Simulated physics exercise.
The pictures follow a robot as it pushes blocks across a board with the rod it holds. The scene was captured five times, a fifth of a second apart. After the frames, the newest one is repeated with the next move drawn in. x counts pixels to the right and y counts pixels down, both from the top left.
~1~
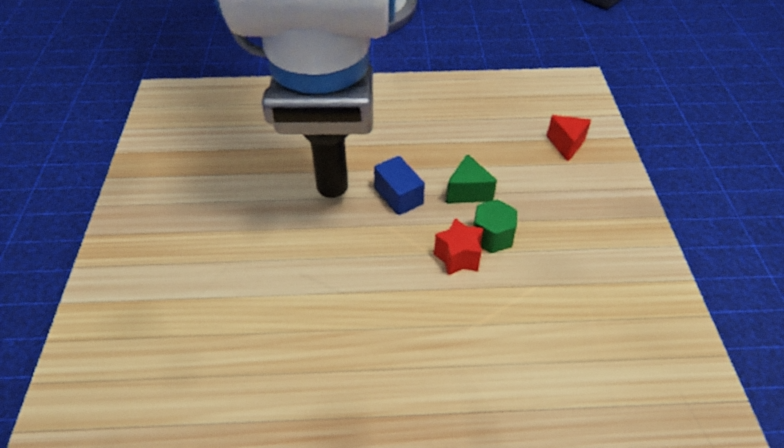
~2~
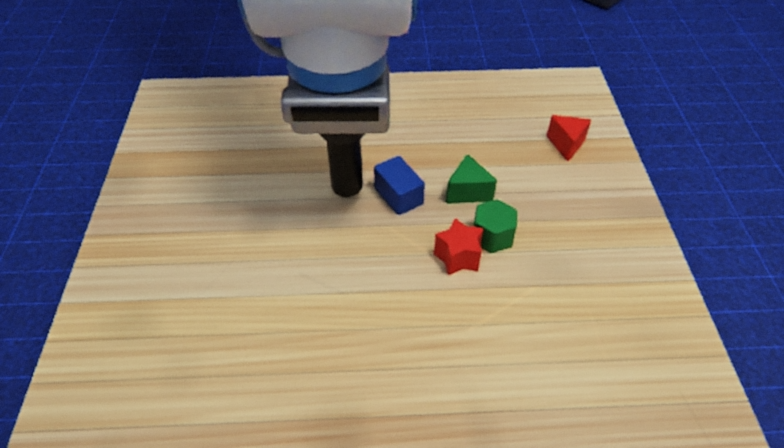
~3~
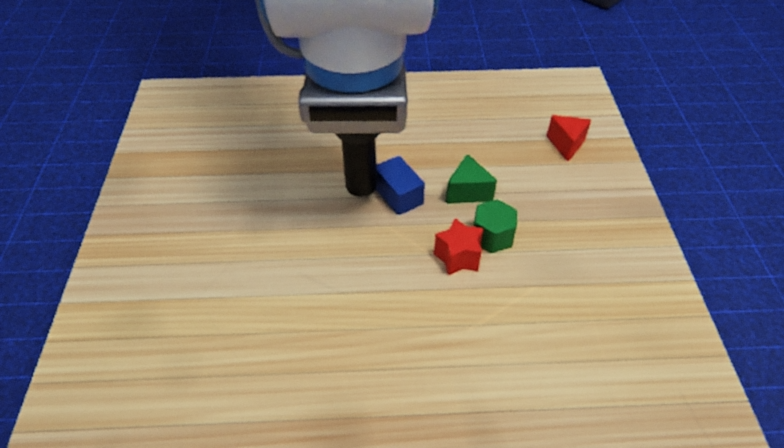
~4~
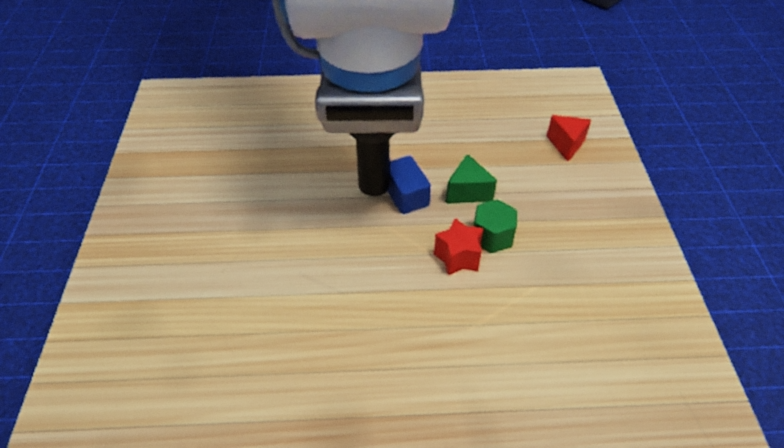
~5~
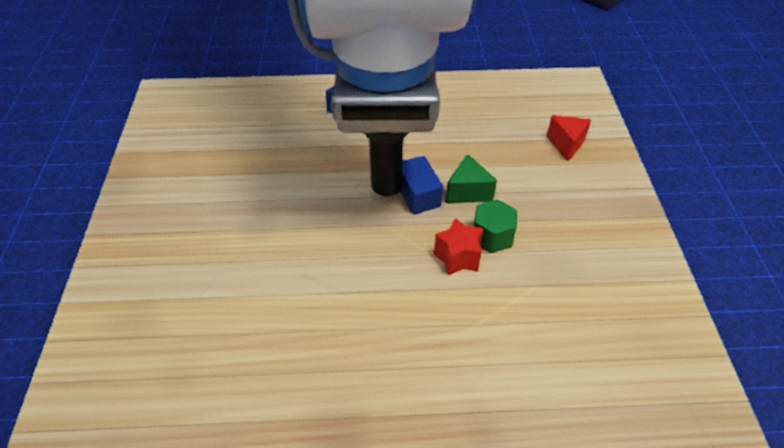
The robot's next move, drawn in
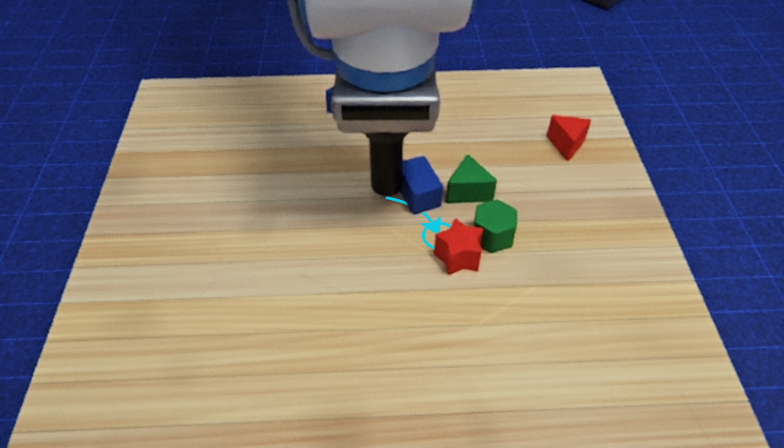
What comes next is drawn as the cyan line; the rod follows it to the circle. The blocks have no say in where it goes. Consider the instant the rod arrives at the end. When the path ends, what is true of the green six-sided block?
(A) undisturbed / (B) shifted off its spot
The one that fits is A, undisturbed.
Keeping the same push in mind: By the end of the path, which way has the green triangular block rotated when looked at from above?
Spins counterclockwise.
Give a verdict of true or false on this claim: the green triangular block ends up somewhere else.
This is true.
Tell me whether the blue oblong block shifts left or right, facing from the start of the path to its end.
That block drifts left.
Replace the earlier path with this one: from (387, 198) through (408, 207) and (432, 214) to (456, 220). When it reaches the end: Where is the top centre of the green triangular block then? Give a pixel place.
It sits at (500, 166).
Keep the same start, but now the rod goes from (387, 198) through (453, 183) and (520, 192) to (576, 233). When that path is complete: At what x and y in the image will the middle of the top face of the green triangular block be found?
When the path ends, it will be at (644, 200).
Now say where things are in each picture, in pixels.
The first frame shows rod tip at (333, 188); block tops, blue oblong block at (399, 174); green triangular block at (471, 172); green six-sided block at (497, 215).
The second frame shows rod at (347, 187); blocks unchanged.
The third frame shows rod at (361, 187); blocks unchanged.
The fourth frame shows rod at (374, 187); blue oblong block at (407, 173).
The fifth frame shows rod at (387, 186); blue oblong block at (419, 174); green triangular block at (471, 172); green six-sided block at (497, 215).
Path on the board, from (387, 198) by way of (410, 205) and (428, 218) to (440, 236).
What follows on the original path. Halfway along, rod at (421, 199); blue oblong block at (452, 182); green triangular block at (482, 172), turned 40° anticlockwise.
At the end, rod at (441, 225); blue oblong block at (458, 185); green triangular block at (485, 172), turned 50° anticlockwise; green six-sided block in place.
